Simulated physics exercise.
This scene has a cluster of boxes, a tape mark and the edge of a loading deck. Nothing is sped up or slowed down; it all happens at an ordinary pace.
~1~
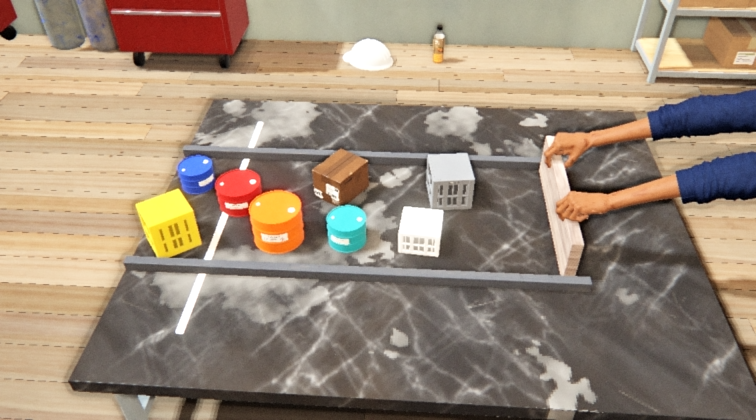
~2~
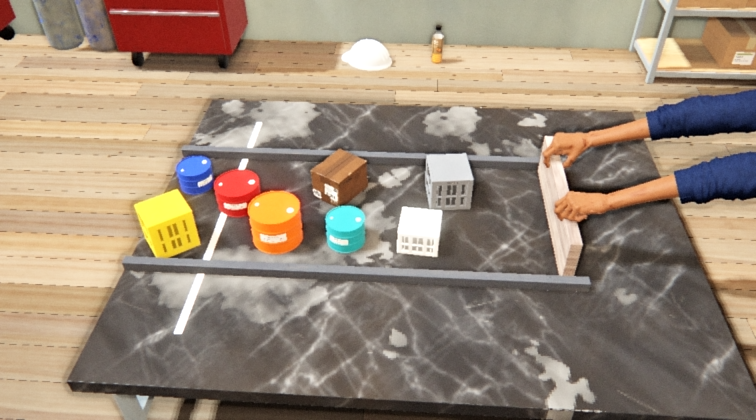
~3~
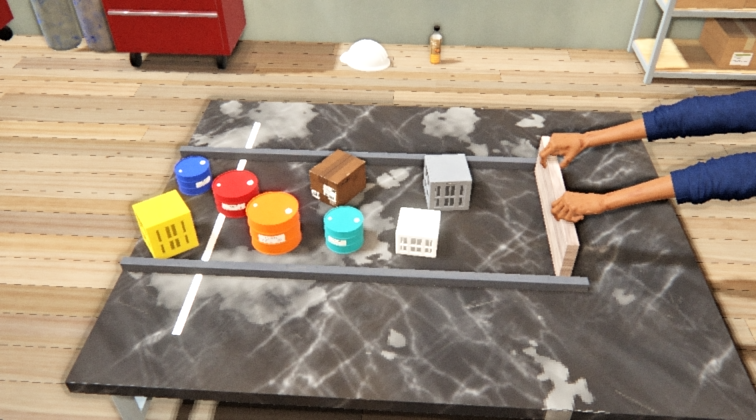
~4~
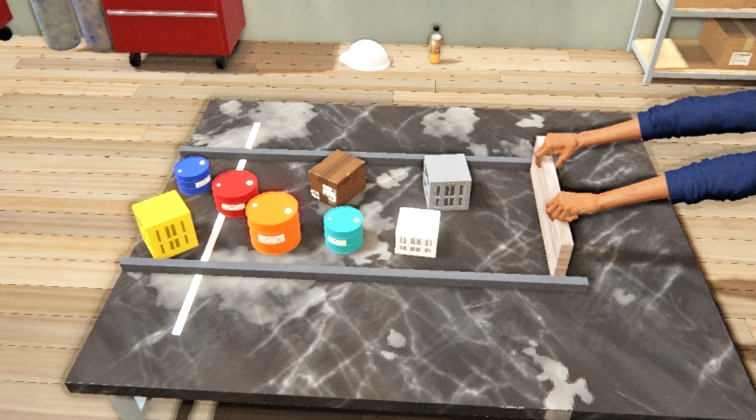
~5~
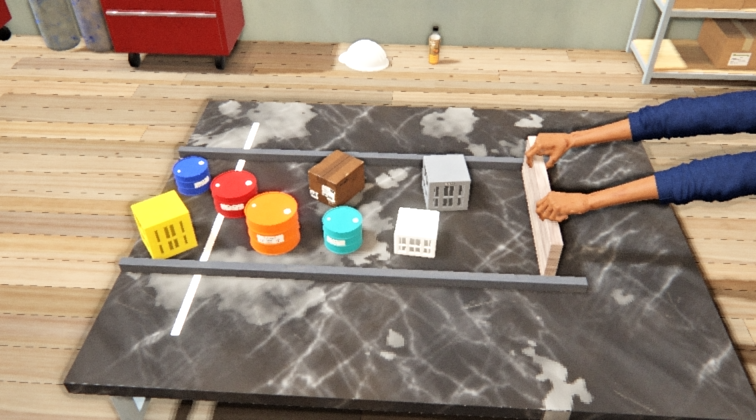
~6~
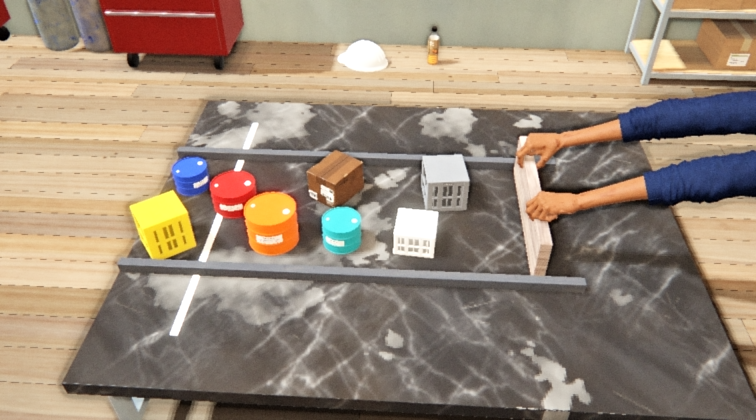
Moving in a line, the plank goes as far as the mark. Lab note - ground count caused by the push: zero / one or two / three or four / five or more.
Ground count: Three or four.
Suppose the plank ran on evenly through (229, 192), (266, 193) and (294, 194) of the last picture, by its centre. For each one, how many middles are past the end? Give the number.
4, 1 and 0.
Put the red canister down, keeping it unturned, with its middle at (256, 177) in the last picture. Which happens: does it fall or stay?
Result: It falls away.
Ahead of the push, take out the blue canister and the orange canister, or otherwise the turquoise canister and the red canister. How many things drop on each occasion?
Result: 2 in the first case, with 2 in the second.
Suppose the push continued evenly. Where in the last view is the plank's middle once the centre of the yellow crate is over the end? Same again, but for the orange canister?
For the yellow crate, about (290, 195); for the orange canister, about (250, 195).
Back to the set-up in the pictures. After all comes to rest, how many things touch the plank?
That makes 2.
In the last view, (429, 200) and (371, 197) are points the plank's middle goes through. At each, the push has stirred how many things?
Respectively 2 and 5.
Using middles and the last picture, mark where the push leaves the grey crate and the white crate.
Going in order: First (209, 173), then (192, 224).
Early on, none off yet; blue canister at rest near (191, 176); yellow crate at rest near (164, 226); red canister at rest near (234, 194).
A while later, none off yet; blue canister travelled a little near (183, 172); yellow crate travelled about its own width near (119, 230); red canister travelled about its own width near (182, 194).
Finally, the number that fall off is three or four; lost, orange canister, red canister, yellow crate and blue canister.
